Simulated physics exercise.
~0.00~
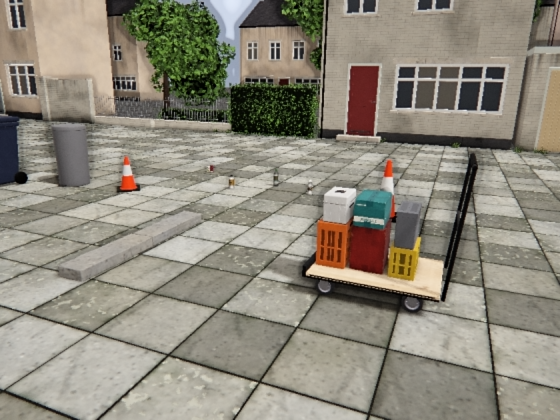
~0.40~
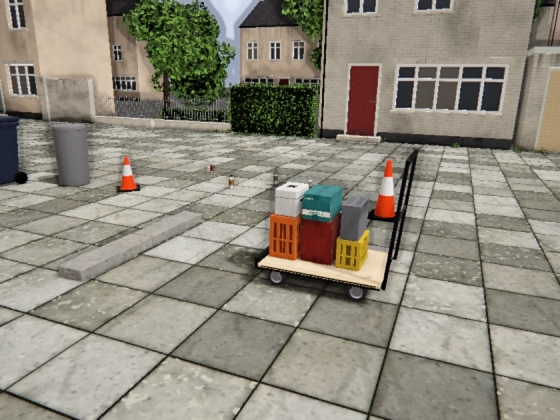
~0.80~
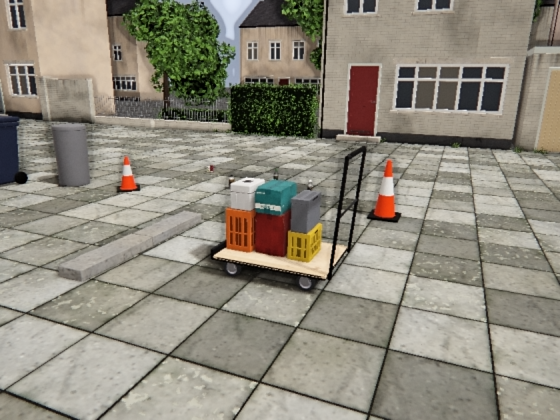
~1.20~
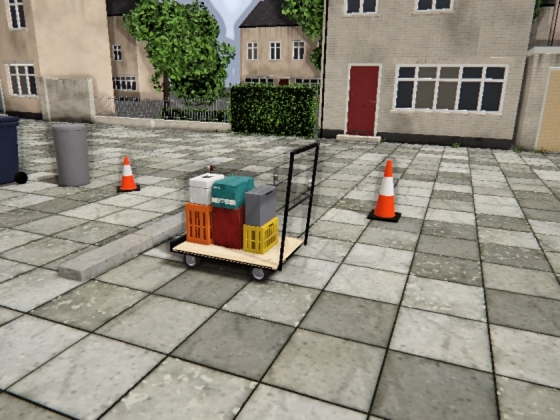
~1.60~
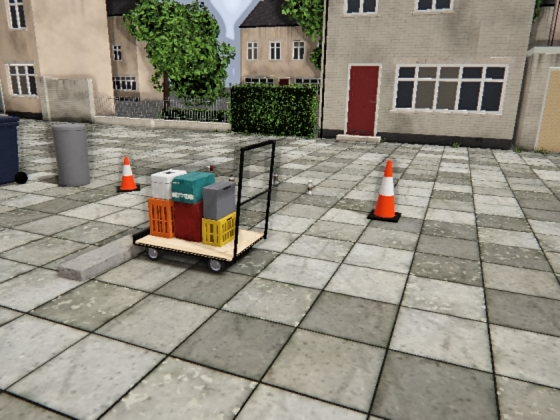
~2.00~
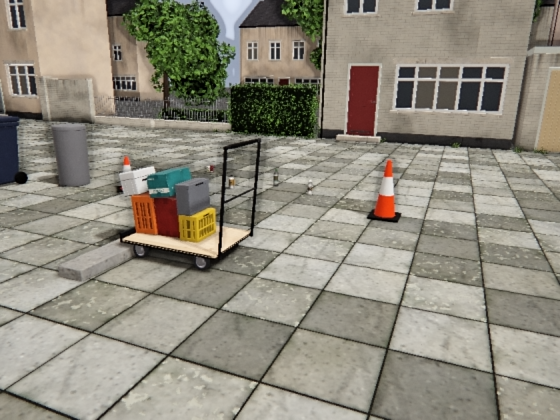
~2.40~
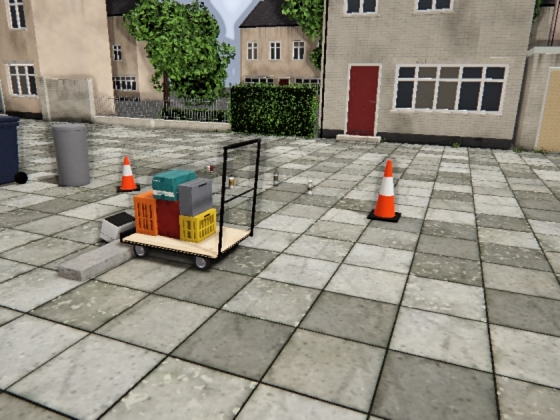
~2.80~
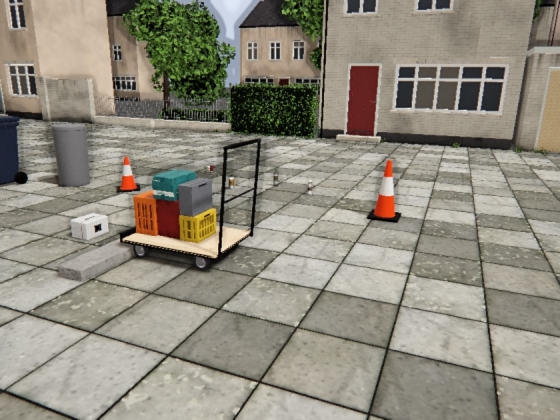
On a paved square in front of some houses, a platform trolley stacked with colourful crates and boxes rolled left until it stopped against a low kerb, and the white box tumbled off the front onto the ground while the others stayed aboard.
